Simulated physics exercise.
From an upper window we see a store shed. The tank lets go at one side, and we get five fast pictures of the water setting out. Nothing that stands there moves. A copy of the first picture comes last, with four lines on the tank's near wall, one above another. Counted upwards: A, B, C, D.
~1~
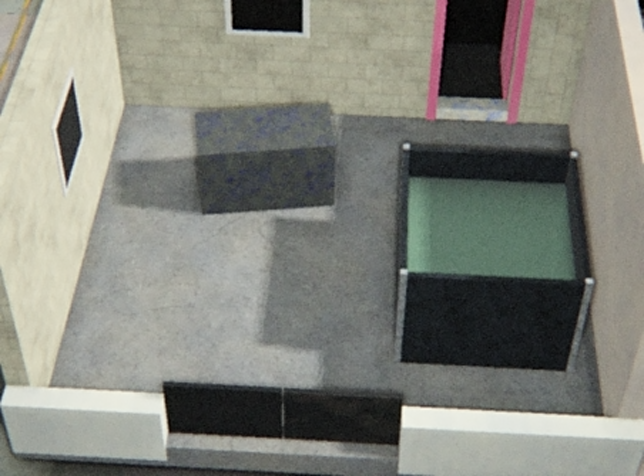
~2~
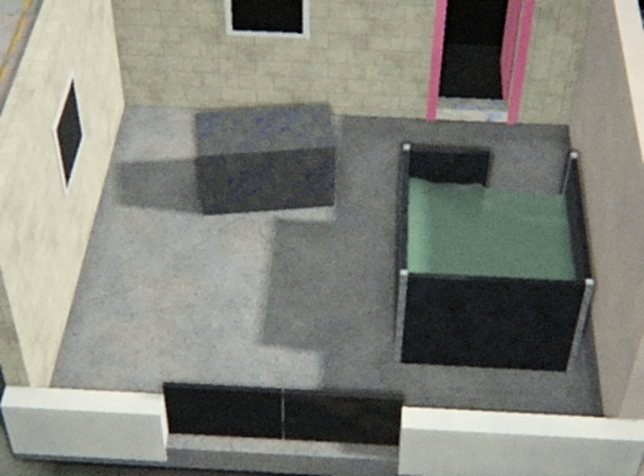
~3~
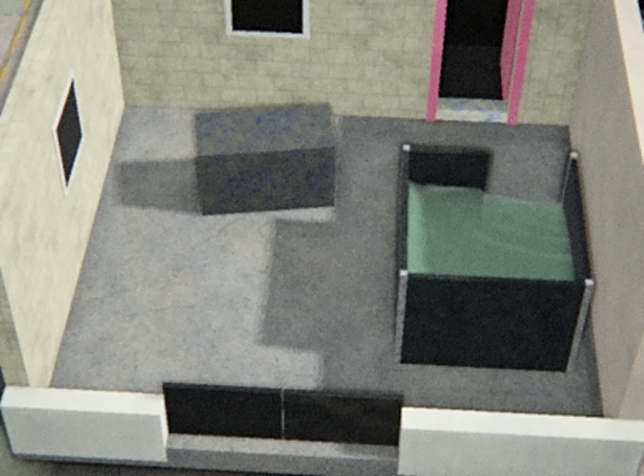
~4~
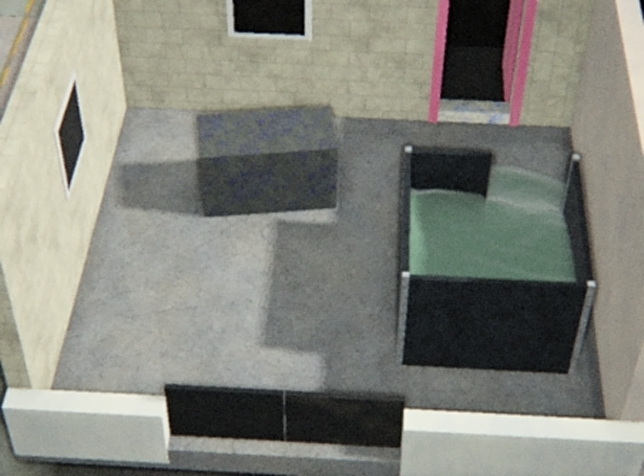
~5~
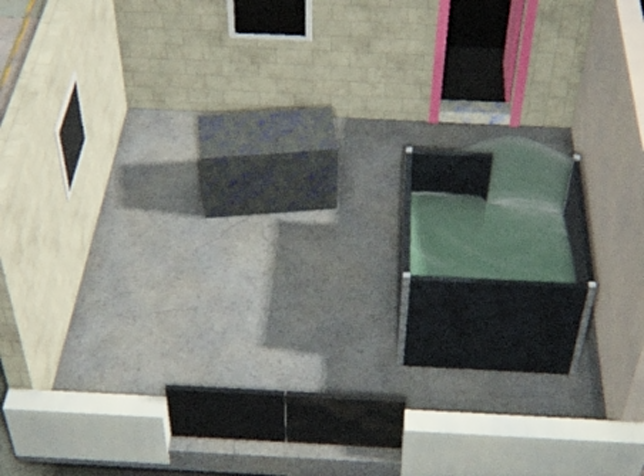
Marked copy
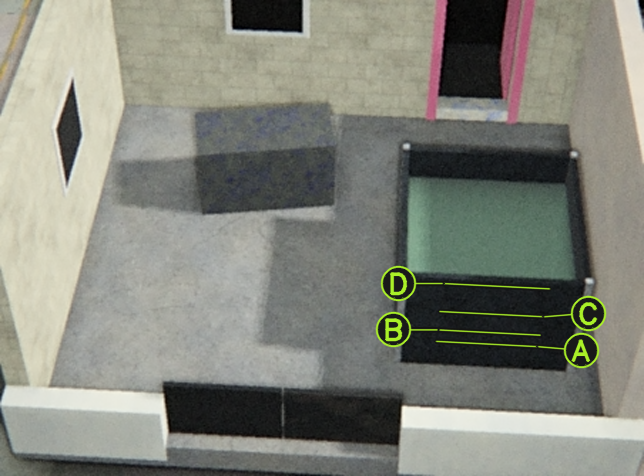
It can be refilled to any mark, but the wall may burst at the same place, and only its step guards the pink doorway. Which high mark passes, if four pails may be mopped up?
Go for A.
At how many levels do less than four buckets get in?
One of the four.
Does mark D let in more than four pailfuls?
Yes.
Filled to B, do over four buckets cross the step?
Yes, it does.
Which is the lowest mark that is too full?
B.
On the marked copy, A at (487, 344); B at (488, 332); C at (491, 314); D at (496, 286); from the bottom up A, B, C, D.
With A, a bucket or two gets in.
With B, about 11 bucketfuls get in.
With C, dozens of bucketfuls pour in.
With D, dozens of bucketfuls pour in.
